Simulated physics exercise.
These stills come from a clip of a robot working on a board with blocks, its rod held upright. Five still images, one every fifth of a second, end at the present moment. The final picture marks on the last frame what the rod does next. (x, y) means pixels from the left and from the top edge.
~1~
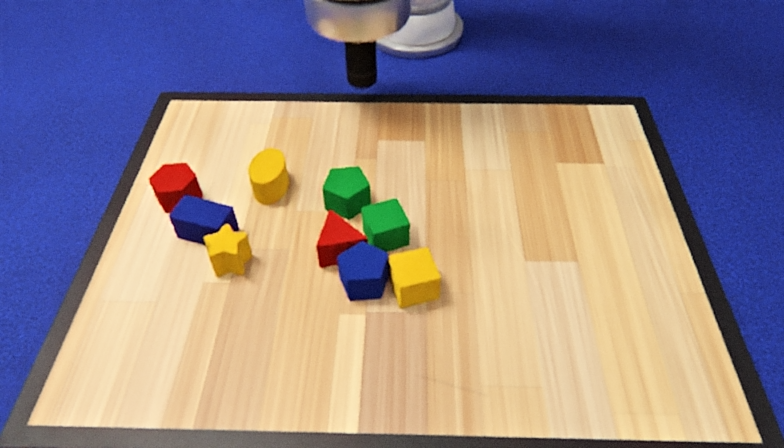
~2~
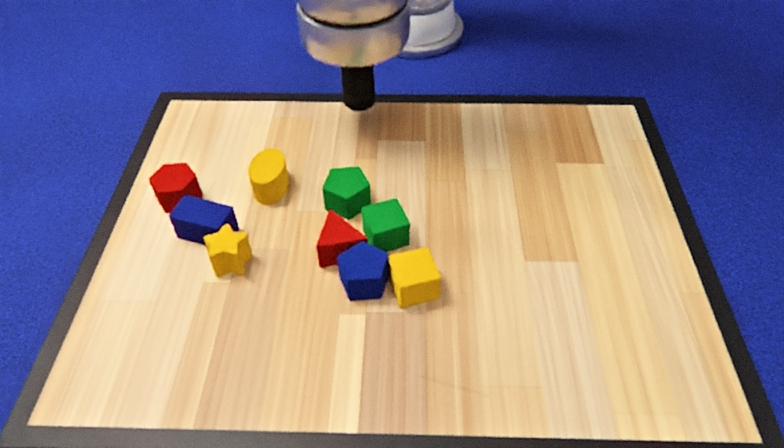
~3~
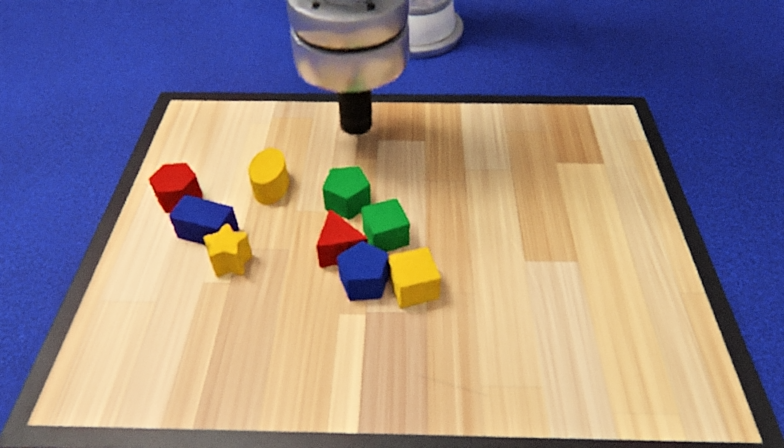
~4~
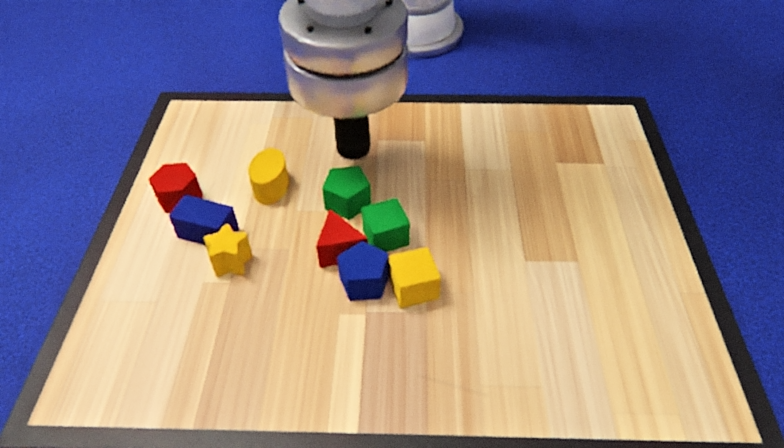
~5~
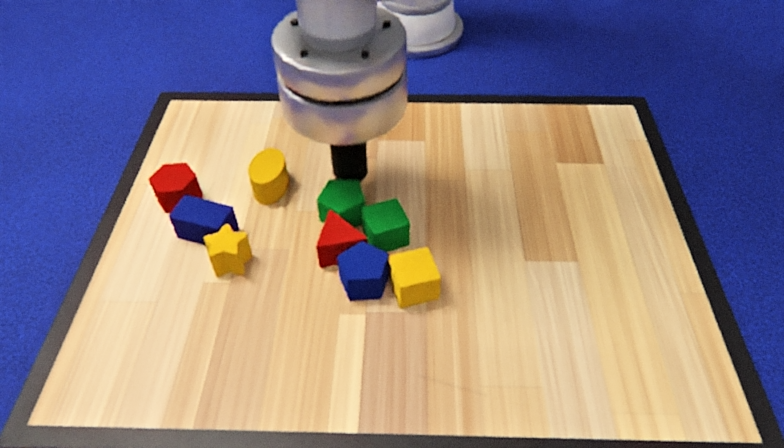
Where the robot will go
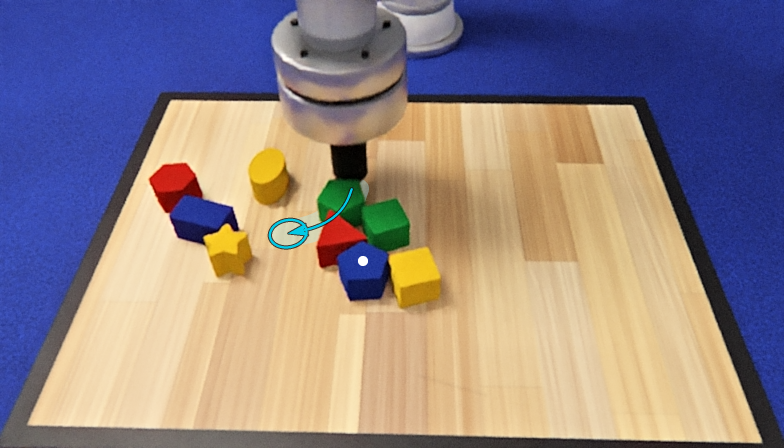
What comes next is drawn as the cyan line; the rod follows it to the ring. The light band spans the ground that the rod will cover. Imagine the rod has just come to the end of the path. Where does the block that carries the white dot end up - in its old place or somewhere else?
By the time the path is finished, it has hardly shifted at all.
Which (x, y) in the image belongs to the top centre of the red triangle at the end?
I'd say the red triangle ends with its top centre at (317, 266).
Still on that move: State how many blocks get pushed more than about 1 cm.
Answer: 2.
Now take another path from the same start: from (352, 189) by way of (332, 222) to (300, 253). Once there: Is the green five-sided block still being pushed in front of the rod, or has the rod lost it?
The green five-sided block won't leave the front of the rod.
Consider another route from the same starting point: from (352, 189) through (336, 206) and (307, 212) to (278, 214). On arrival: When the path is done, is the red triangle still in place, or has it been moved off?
Shifted out of place.
The line goes from (352, 189) over (341, 210) and (319, 226) to (288, 233); the dot is on the blue five-sided block.
The first path, step by step. Halfway along, rod at (329, 203); red triangle at (320, 257), turned 65° anticlockwise; green five-sided block at (317, 226); green square block at (387, 218), turned 15° anticlockwise.
At the end, rod at (285, 218); red triangle at (317, 266), turned 90° anticlockwise; green five-sided block at (295, 241), turned 20° anticlockwise; blue five-sided block unmoved; green square block at (387, 218), turned 15° anticlockwise.
